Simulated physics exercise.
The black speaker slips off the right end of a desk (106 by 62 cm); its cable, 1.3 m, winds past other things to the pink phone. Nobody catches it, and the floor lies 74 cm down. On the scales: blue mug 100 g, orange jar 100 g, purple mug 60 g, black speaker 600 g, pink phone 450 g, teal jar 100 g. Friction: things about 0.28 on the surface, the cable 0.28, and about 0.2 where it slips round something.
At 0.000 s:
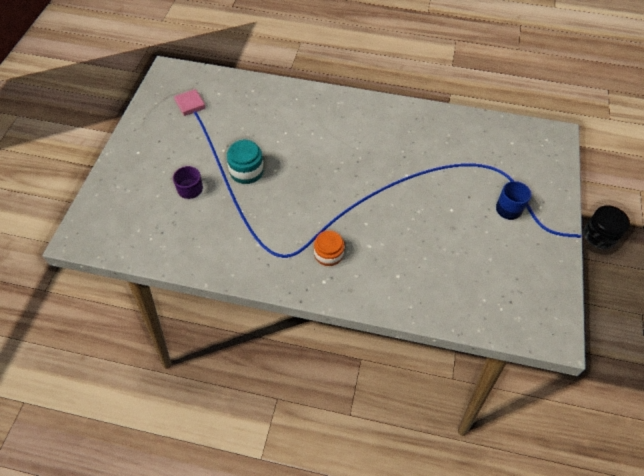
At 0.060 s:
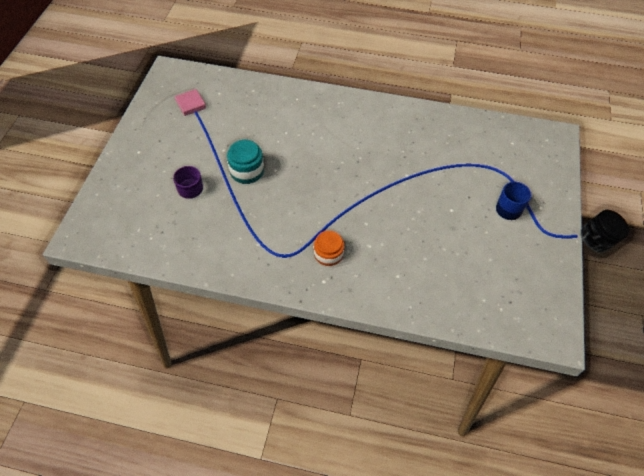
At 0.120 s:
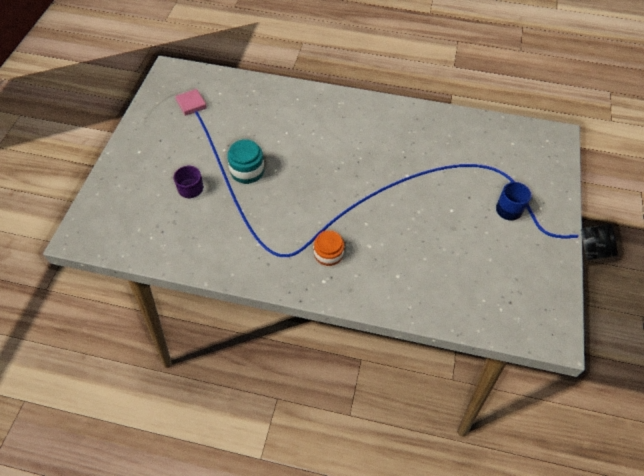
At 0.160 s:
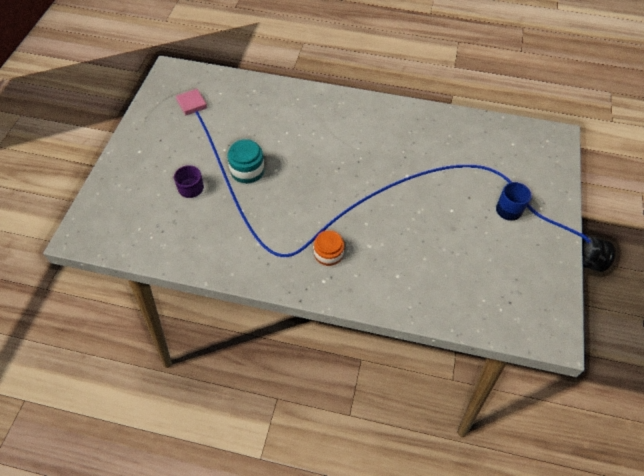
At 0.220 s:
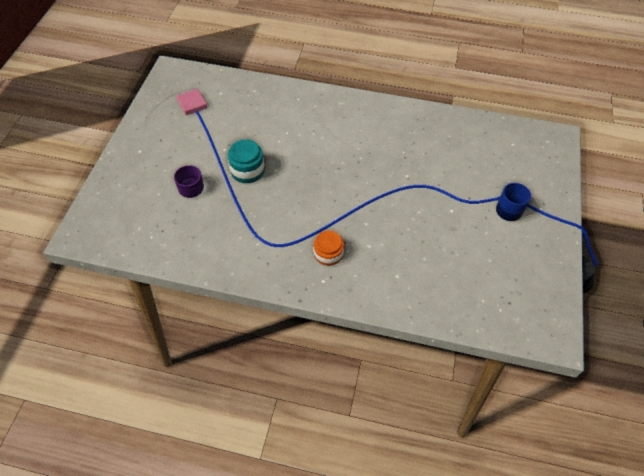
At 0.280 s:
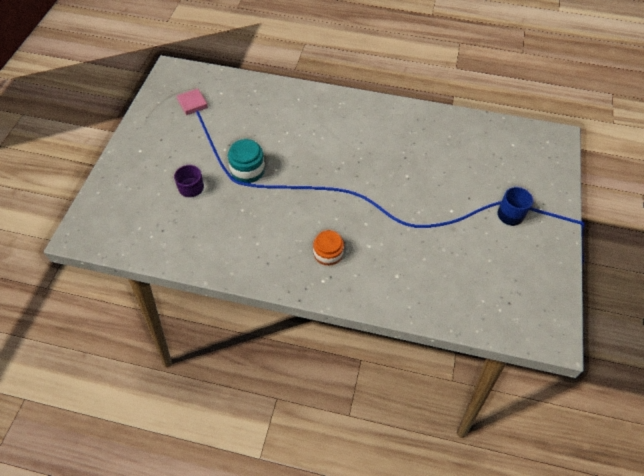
A black object drops past the table's right edge, pulling the blue cable straighter behind it.
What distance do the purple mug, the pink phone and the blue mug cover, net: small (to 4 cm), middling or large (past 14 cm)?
The purple mug stays in the low band, the pink phone reaches the top band, the blue mug shifts a middling way.
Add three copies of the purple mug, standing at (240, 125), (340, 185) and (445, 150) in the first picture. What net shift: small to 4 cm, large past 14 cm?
In that order: Middling, large, small.
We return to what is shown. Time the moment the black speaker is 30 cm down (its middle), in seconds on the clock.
About: 0.30 s.
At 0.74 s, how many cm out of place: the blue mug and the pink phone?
About: Blue mug 8 cm, pink phone 45 cm.
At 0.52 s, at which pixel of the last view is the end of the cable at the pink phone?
At about (273, 128).
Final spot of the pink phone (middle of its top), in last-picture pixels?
At about (429, 193).
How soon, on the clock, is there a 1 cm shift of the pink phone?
Pink phone 0.36 s.
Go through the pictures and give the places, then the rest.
The first frame shows purple mug (186, 176); pink phone (189, 100); blue mug (517, 192); cable runs through (533, 215) (445, 167) (346, 211) (254, 235) (213, 150).
The second frame shows black speaker (611, 223); cable runs through (533, 215) (346, 211) (214, 149).
The third frame shows black speaker (599, 242); cable runs through (533, 216) (347, 211) (214, 149).
The fourth frame shows black speaker (593, 253); cable runs through (540, 216) (347, 211) (214, 149).
The fifth frame shows black speaker (578, 275); cable runs through (583, 231) (360, 207) (215, 149).
The sixth frame shows purple mug (188, 175); pink phone (192, 99); blue mug (519, 198); cable runs through (410, 225) (302, 188) (214, 149).
At 0.5 s, the cable's tail end at (273, 128); pink phone 20 cm off its start, blue mug 7 cm off its start, teal jar on its side, 43 cm off its start.
At 0.7 s, the cable's tail end at (374, 165); pink phone 46 cm off its start, blue mug 7 cm off its start, teal jar over the edge.
At 1.0 s, the cable's tail end at (432, 188); pink phone 59 cm off its start at (420, 190), blue mug 7 cm off its start at (530, 222), teal jar over the edge.
At 1.2 s, the cable's tail end at (442, 192); pink phone 61 cm off its start, blue mug 7 cm off its start, teal jar over the edge.
At 2.4 s, the cable's tail end at (442, 192); pink phone 61 cm off its start at (429, 193), blue mug 7 cm off its start at (530, 222), purple mug 0 cm off its start at (188, 175), teal jar over the edge.
